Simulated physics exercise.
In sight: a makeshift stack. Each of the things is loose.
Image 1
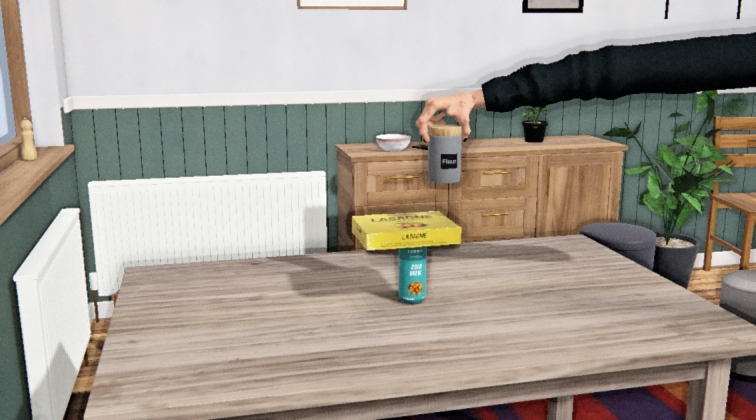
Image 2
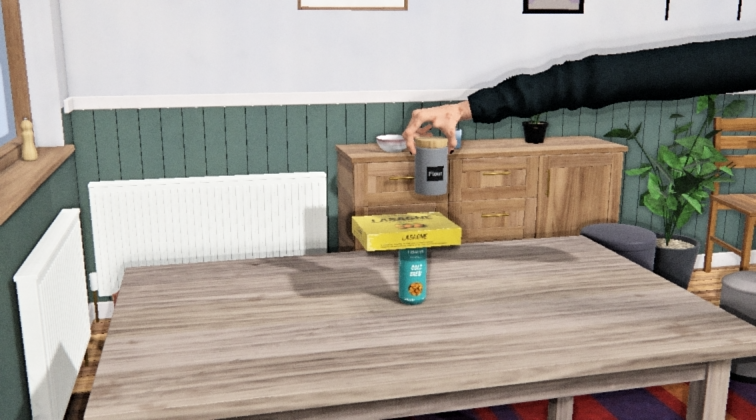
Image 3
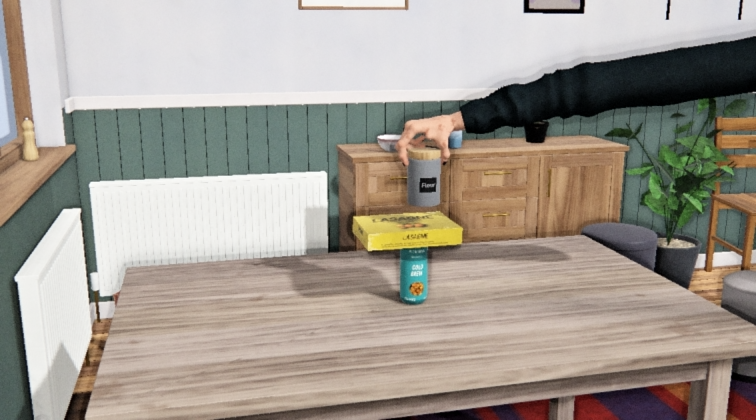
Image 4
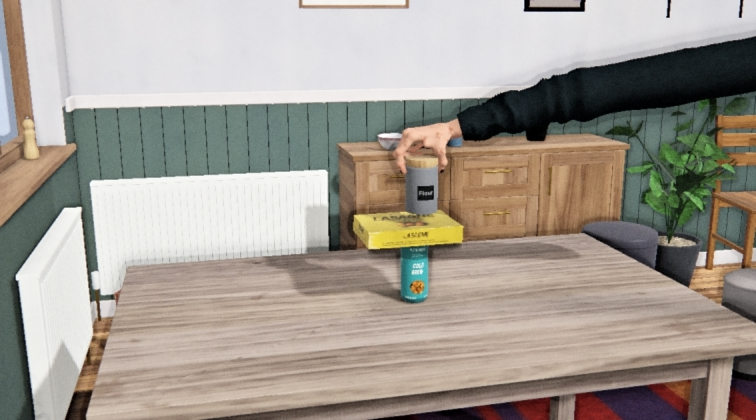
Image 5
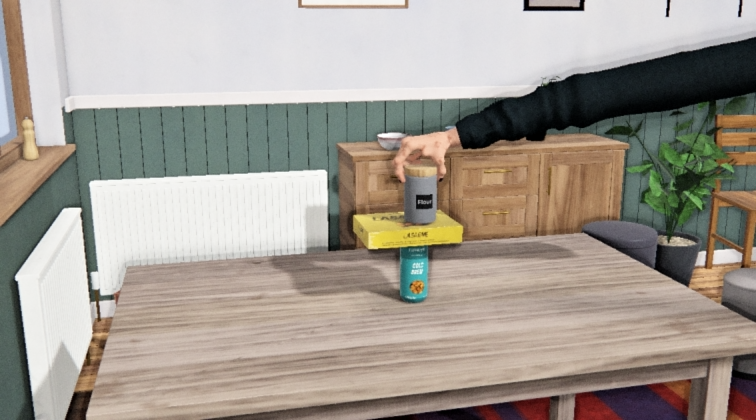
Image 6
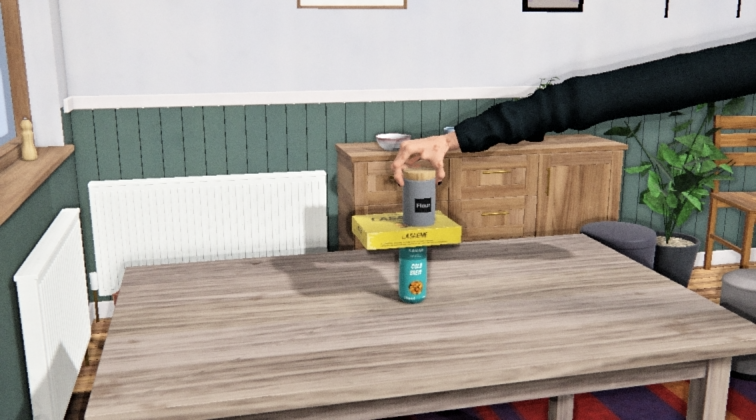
A grey jar with a wooden lid, gripped from above by a hand, moved slightly left and down onto a yellow packet resting on a teal can, and the hand kept hold of it.
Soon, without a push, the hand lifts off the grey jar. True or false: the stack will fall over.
False.
Then, 0.30 s past the last view, nothing moves.
Then, 0.70 s past the last view, grey jar resting near (419, 197).
Finally, all 3 still in place. Final places as the last picture's camera would see them, grey jar near (419, 197). The stack holds.
